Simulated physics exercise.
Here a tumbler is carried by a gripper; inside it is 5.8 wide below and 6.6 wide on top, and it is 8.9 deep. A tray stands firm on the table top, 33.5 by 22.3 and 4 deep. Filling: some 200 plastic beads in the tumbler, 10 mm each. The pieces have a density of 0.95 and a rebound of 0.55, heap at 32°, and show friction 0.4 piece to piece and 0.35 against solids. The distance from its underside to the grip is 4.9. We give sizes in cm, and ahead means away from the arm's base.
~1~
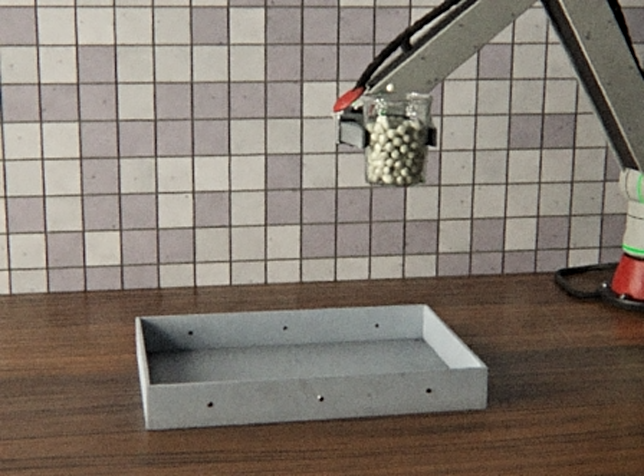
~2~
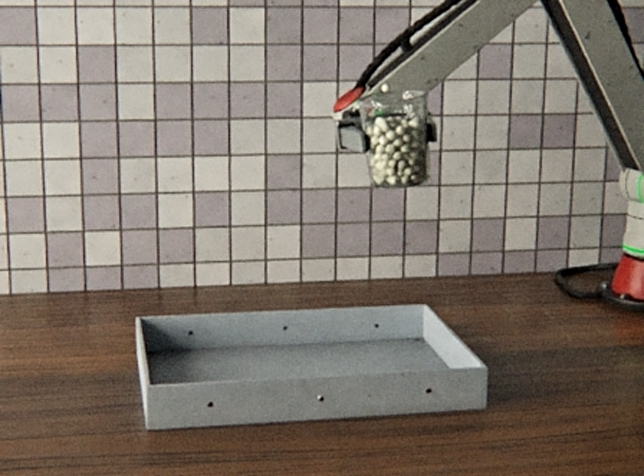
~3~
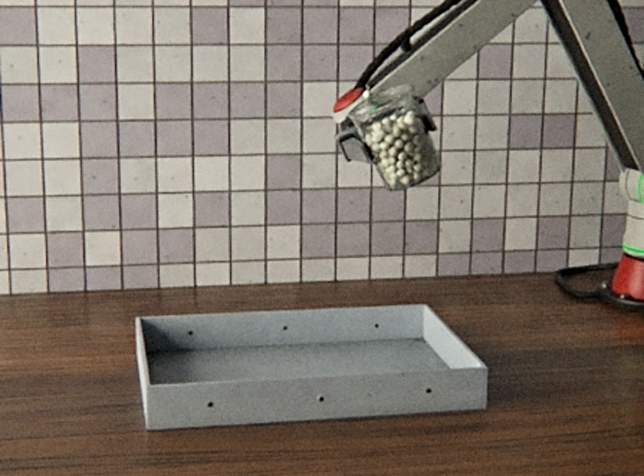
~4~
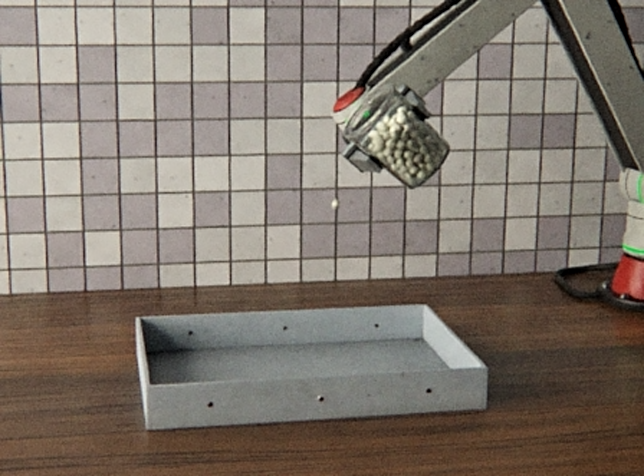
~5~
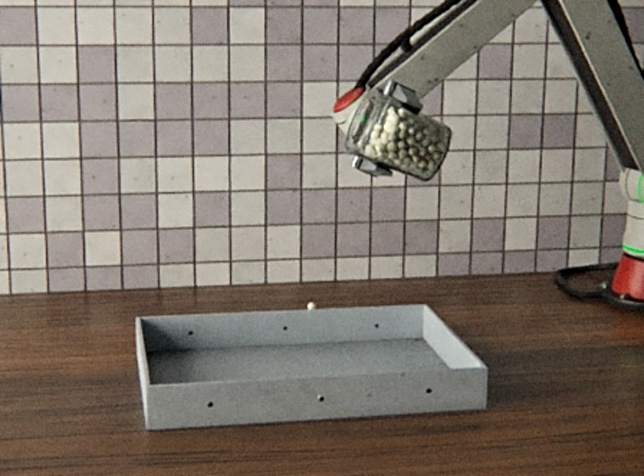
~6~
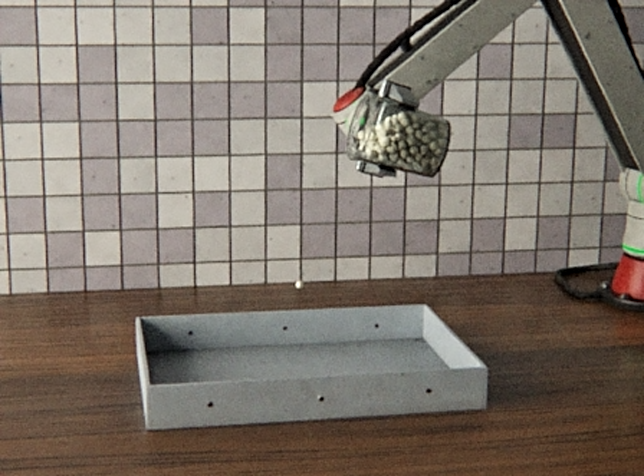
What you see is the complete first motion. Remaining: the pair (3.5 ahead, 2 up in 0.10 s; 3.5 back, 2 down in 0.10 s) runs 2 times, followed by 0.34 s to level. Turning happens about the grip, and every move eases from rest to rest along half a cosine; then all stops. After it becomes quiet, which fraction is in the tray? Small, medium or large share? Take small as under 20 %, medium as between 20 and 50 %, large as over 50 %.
A large share.
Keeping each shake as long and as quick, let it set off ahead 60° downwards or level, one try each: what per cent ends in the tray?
First try some 15 %, second try some 55 %.
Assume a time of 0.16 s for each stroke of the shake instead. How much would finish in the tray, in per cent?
Estimate: Close to 35 percent.
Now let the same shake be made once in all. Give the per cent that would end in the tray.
Roughly 60 in a hundred.
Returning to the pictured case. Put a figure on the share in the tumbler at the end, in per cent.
I'd put it close to 25 per cent.
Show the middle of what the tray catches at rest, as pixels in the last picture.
Roughly at (231, 379) in the last picture.
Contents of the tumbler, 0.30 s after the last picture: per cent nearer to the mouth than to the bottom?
Some 40 percent is in that half.
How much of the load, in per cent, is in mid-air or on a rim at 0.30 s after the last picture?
About 59 %.
Then, 0.30 s later, tilted 73° forward, highest piece 29 above the table; 80 in the tumbler, 1 in the tray, 115 in flight or on a rim.
Then, 0.59 s later, tilted 29° forward, highest piece 28 above the table; 138 in the tray, 53 in the tumbler, 1 on the table or floor, 4 in flight or on a rim.
Then, 0.94 s later, level, highest piece 25 above the table; 140 in the tray, 53 in the tumbler, 3 on the table or floor.
Then, 1.99 s later, level, highest piece 25 above the table; 140 in the tray, 53 in the tumbler, 3 on the table or floor.
At rest, 140 in the tray, 53 in the tumbler, 3 on the table or floor. That is 71 % in the tray.
